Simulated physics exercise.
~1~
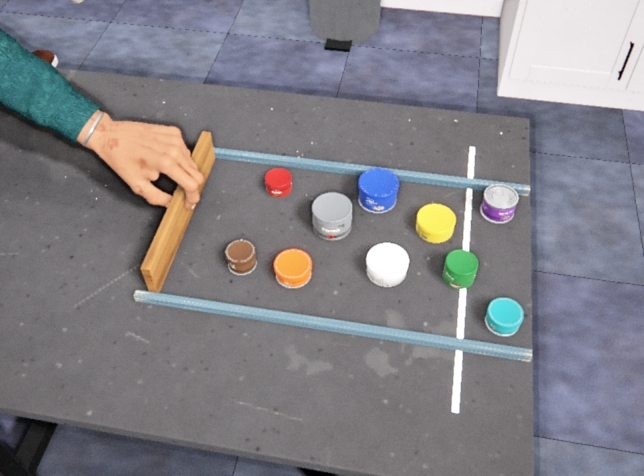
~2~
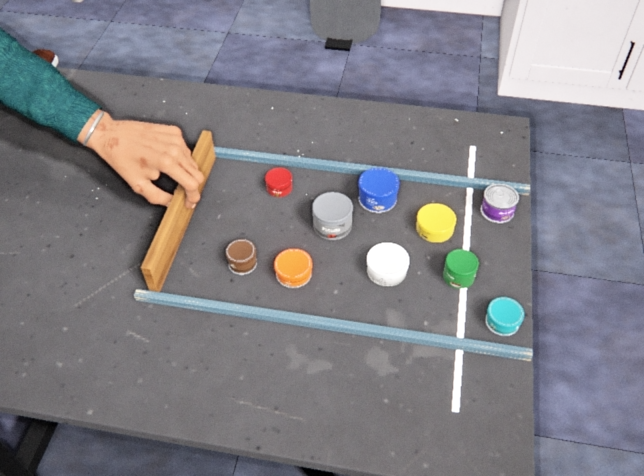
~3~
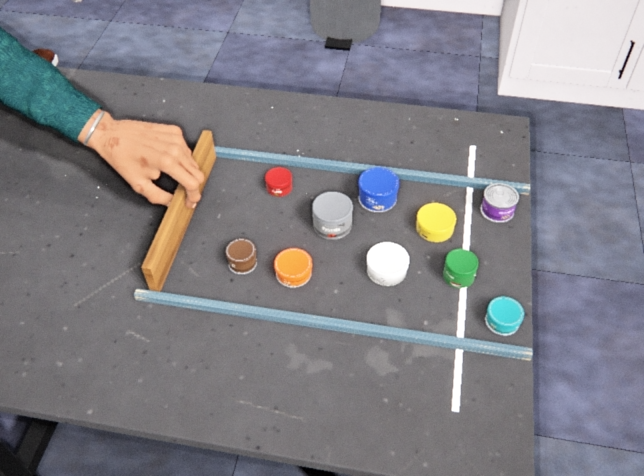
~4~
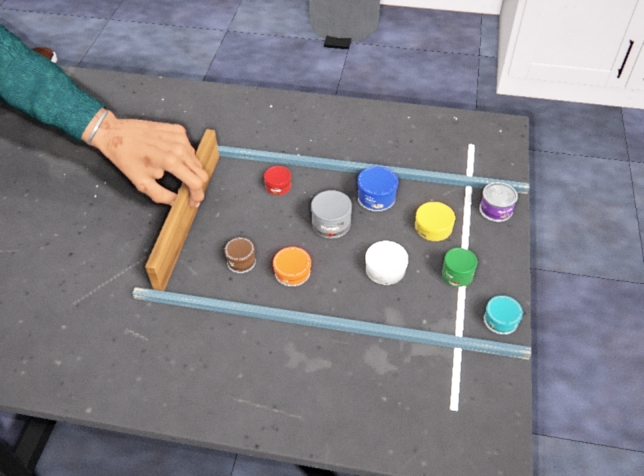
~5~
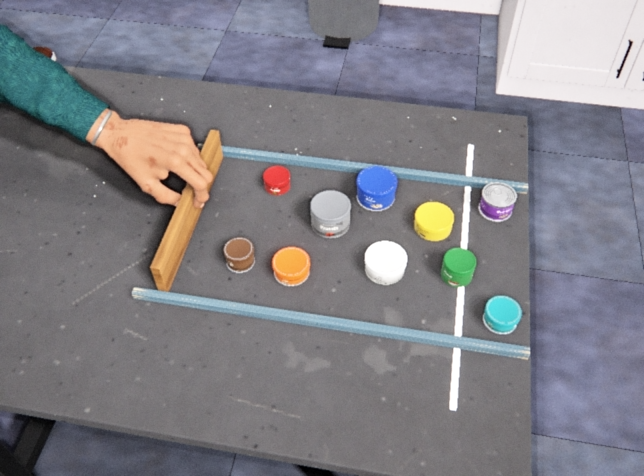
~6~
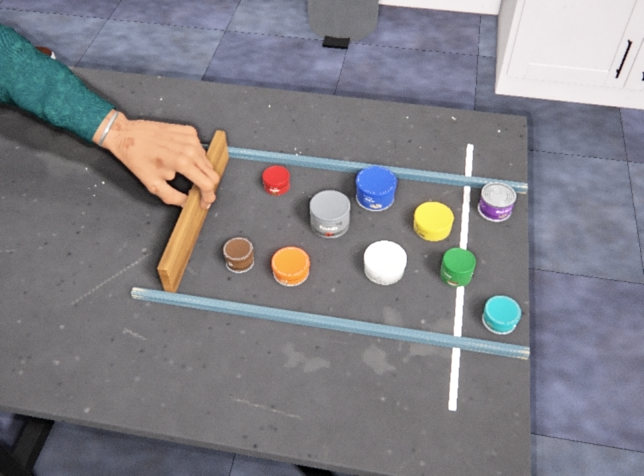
A hand in a teal sleeve holds a wooden board upright at the left end of two blue rails on a dark table, at first barely moving. It then slides the board slightly right, toward the brown and red tubs, while the colourful containers and white tape line stay put.
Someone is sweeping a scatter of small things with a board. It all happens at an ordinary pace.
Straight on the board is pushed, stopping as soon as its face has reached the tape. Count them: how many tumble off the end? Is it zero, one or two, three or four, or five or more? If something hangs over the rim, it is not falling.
It will be one or two.
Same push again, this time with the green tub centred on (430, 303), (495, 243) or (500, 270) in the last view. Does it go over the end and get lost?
Well, the green tub keeps its spot first, keeps its spot next, and keeps its spot last.
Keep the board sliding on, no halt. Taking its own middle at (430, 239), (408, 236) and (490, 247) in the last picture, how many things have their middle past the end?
Counts: 0, 0, 5.
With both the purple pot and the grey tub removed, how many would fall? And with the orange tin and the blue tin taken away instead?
0 in the first case and 0 in the second.
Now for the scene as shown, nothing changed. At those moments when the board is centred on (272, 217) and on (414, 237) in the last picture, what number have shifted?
It comes to 3 for the first spot, 9 for the other.
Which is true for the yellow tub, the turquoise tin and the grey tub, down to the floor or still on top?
Final state: Yellow tub still on, turquoise tin still on, grey tub still on.
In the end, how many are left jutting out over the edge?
The number is 4.
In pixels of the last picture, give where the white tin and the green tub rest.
They finish at roughly (483, 266) and (520, 273) respectively.
A little later, none off yet; turquoise tin at rest near (501, 315); purple pot at rest near (497, 202); green tub at rest near (458, 268).
Next, none off yet; turquoise tin at rest near (501, 315); purple pot moving near (503, 202); green tub moving near (468, 269).
When it is over, the number that fall off is one or two; down, purple pot.
